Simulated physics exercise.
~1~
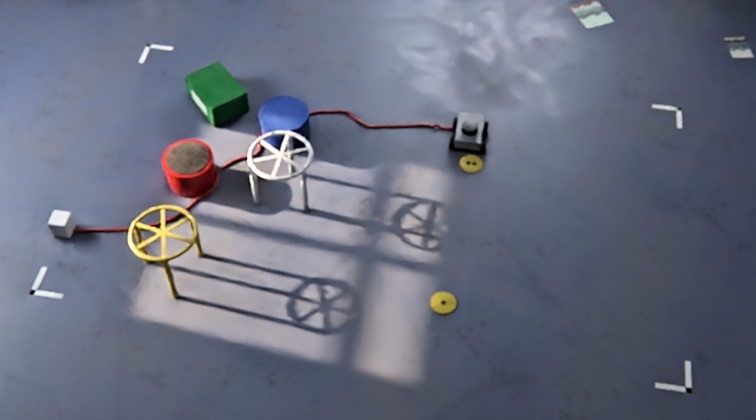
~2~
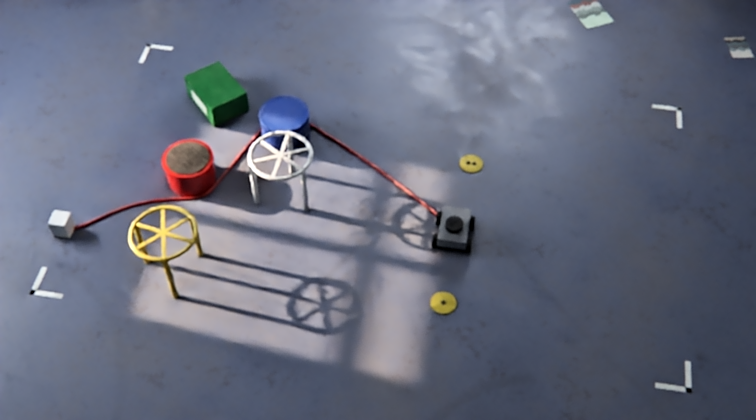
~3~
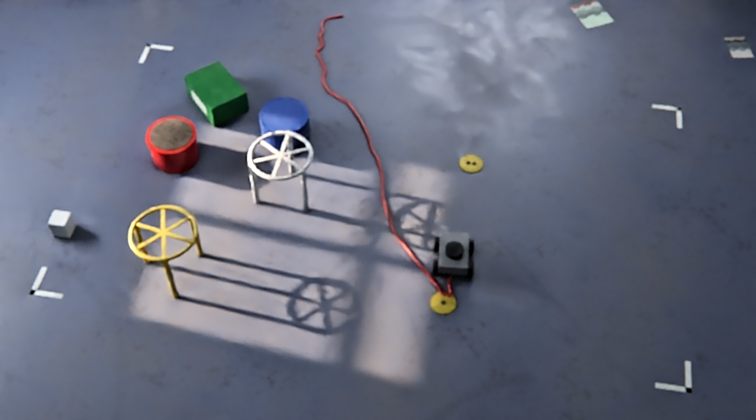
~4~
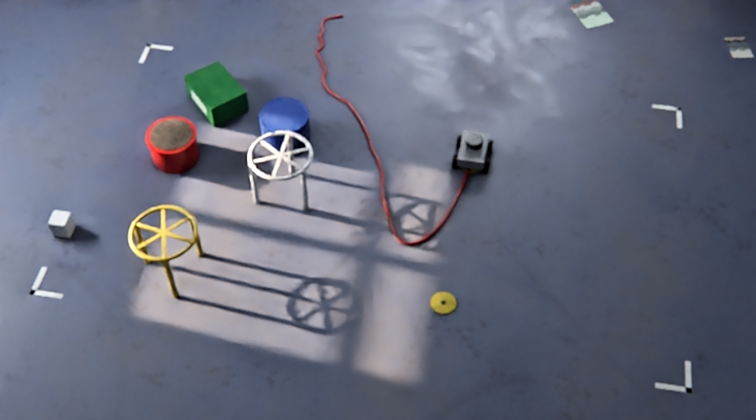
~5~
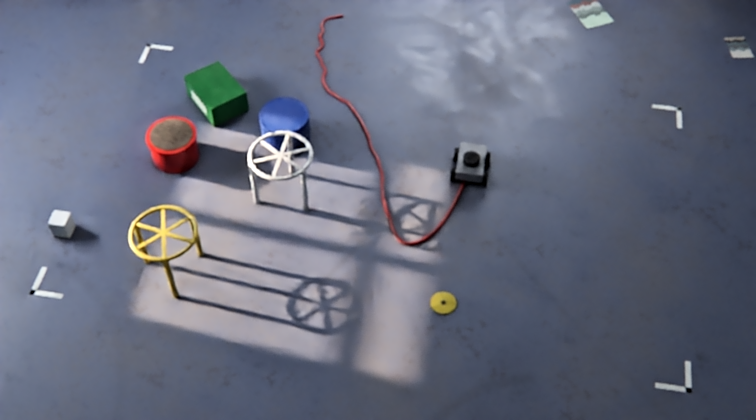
In the video, a small cart trailing a red lead past a red pot, stools and a blue bin drives down toward a yellow mark, the pot shifts slightly up and left, and the lead comes free of the white block; the cart then drives back up and stops with the lead trailing loose.
